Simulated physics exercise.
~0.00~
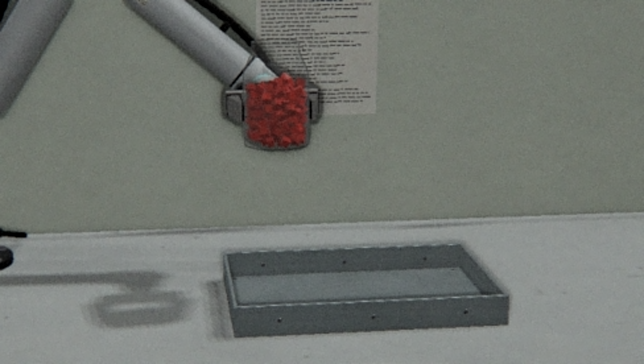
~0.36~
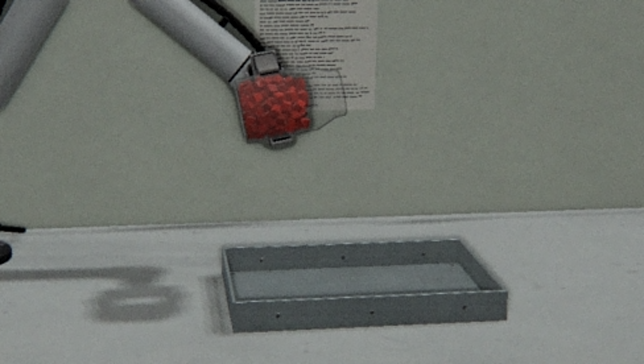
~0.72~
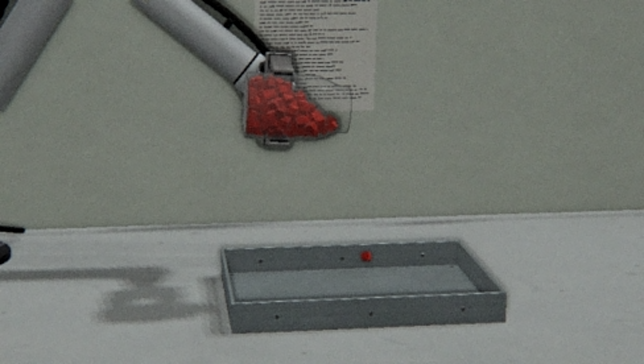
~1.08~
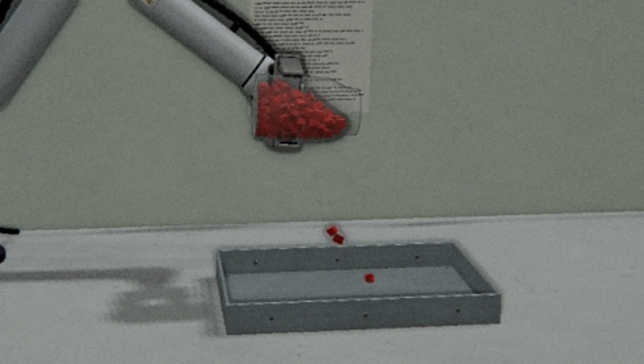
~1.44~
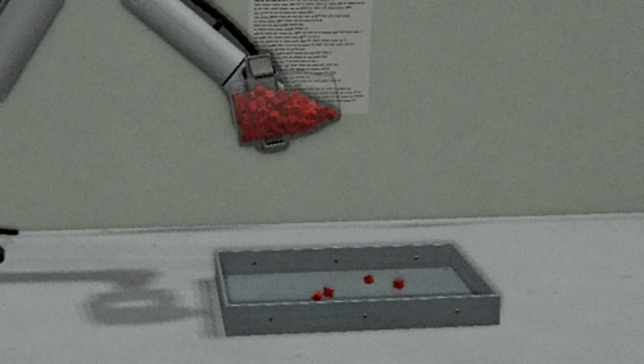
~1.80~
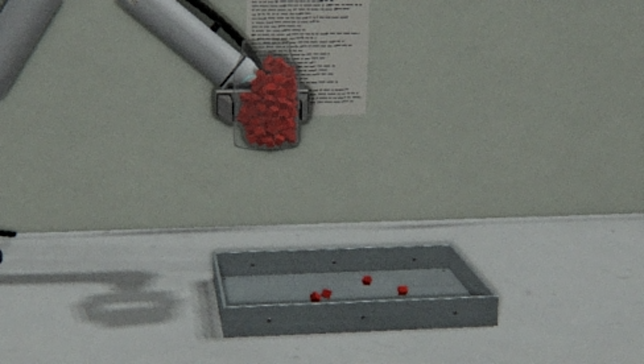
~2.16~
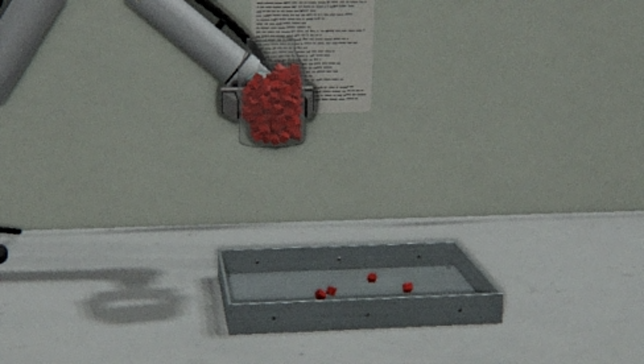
The clip shows a robot arm holding a clear jar of small red pieces above a grey tray, tipping it onto its side so that a few pieces drop, then turning it upright again, leaving four pieces in the tray and the jar still mostly full.
